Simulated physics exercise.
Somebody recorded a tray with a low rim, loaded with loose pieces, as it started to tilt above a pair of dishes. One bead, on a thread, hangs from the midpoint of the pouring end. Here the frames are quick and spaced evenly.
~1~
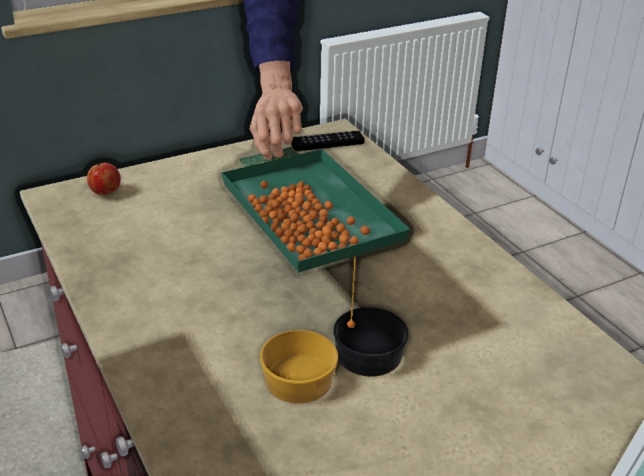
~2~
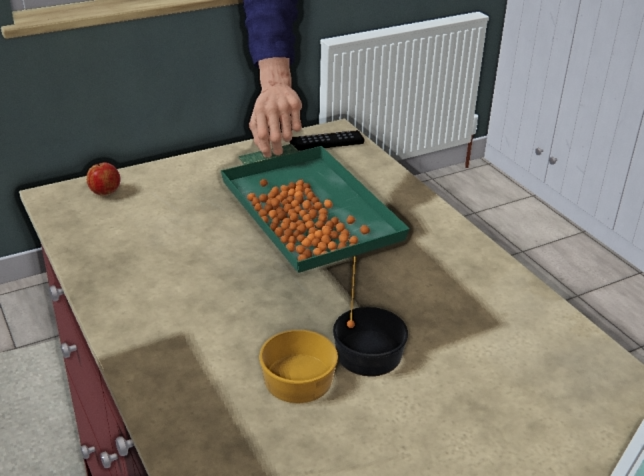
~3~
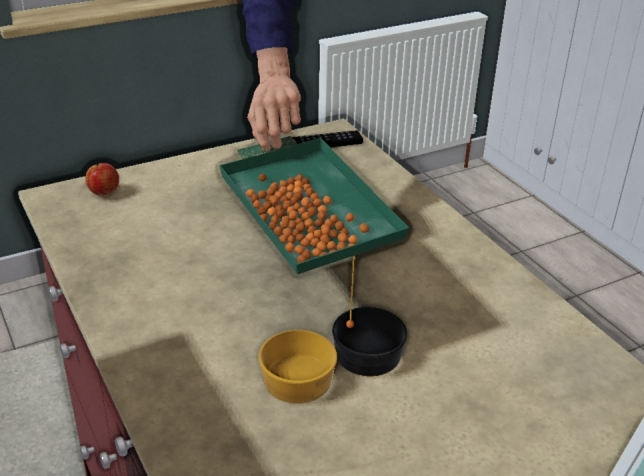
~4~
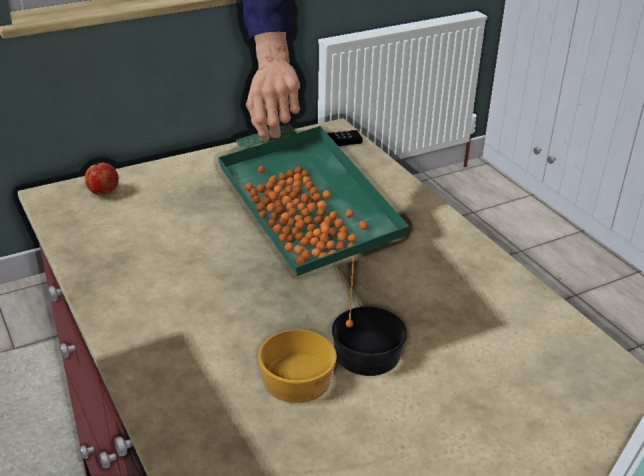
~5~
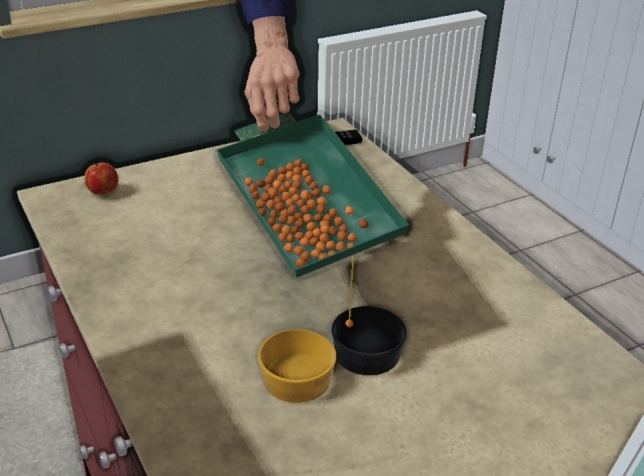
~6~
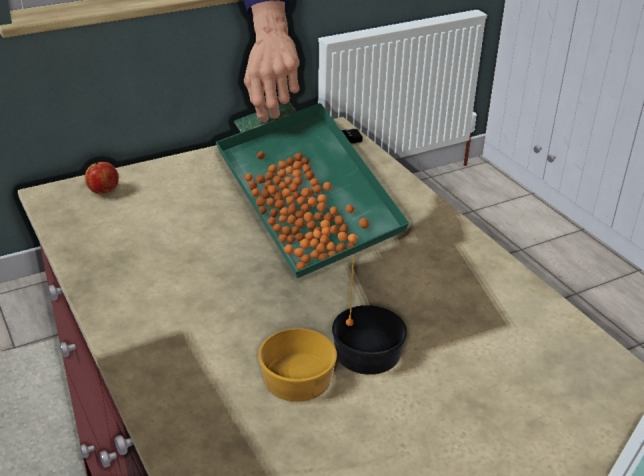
A hand in a dark blue sleeve reaches over a beige-topped kitchen island, seen from above, with a white radiator and pale cupboards behind. It holds a green tray of orange-brown coated peanuts, one bead hanging below, above a yellow dish and a black dish, a red apple at left. The tray's far end rises gradually as it tilts toward its lower left corner, the load barely shifting.
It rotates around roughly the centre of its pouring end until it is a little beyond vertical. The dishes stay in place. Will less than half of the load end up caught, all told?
No, the greater share is caught.
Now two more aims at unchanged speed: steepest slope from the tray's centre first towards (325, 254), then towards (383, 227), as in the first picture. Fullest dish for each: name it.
One gives the leftmost dish and two gives the rightmost dish.
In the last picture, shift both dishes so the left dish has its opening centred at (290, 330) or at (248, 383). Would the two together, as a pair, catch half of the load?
Well, a minority share the first time and a majority share the next.
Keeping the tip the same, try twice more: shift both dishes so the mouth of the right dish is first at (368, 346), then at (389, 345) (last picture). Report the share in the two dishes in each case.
80, then 70 %.
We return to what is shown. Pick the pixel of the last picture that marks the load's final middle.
Roughly at (303, 375), give or take.
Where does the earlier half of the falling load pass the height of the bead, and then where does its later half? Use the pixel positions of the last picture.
The first part passes (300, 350); everything after passes (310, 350).
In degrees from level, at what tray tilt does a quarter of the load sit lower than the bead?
Approx. reading: About 115°.
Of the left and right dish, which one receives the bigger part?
The fuller one is the left side.
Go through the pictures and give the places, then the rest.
In the first picture, corners of the pouring end at (299, 260) and (407, 228), level; middle of the load at (295, 219), coated peanuts; left dish at (316, 388); right dish at (389, 362); bead on its thread at (351, 324).
In the second picture, corners of the pouring end at (299, 260) and (406, 228), level; middle of the load at (295, 218).
In the third picture, corners of the pouring end at (298, 262) and (406, 227), tipped barely, lowest at the left corner; middle of the load at (294, 216).
In the fourth picture, corners of the pouring end at (297, 265) and (405, 225), tipped a little, lowest at the left corner; middle of the load at (293, 212).
In the fifth picture, corners of the pouring end at (297, 268) and (405, 224), tipped clearly, lowest at the left corner; middle of the load at (293, 209).
In the sixth picture, corners of the pouring end at (297, 270) and (406, 222), tipped clearly, lowest at the left corner; middle of the load at (293, 207), a small part on the move; left dish at (315, 387); right dish at (388, 360).
Soon after the last picture, tray tipped steeply; nearly all on the tray; a stray few in the air.
A little later, tray tipped past a quarter turn; nearly all on the tray; a stray few outside both; a stray few in the air.
Later still, tray tipped past a quarter turn; most in the left dish; about a quarter outside both.
At rest, tray tipped past a quarter turn; most in the left dish; none in the right dish; about a quarter outside both.
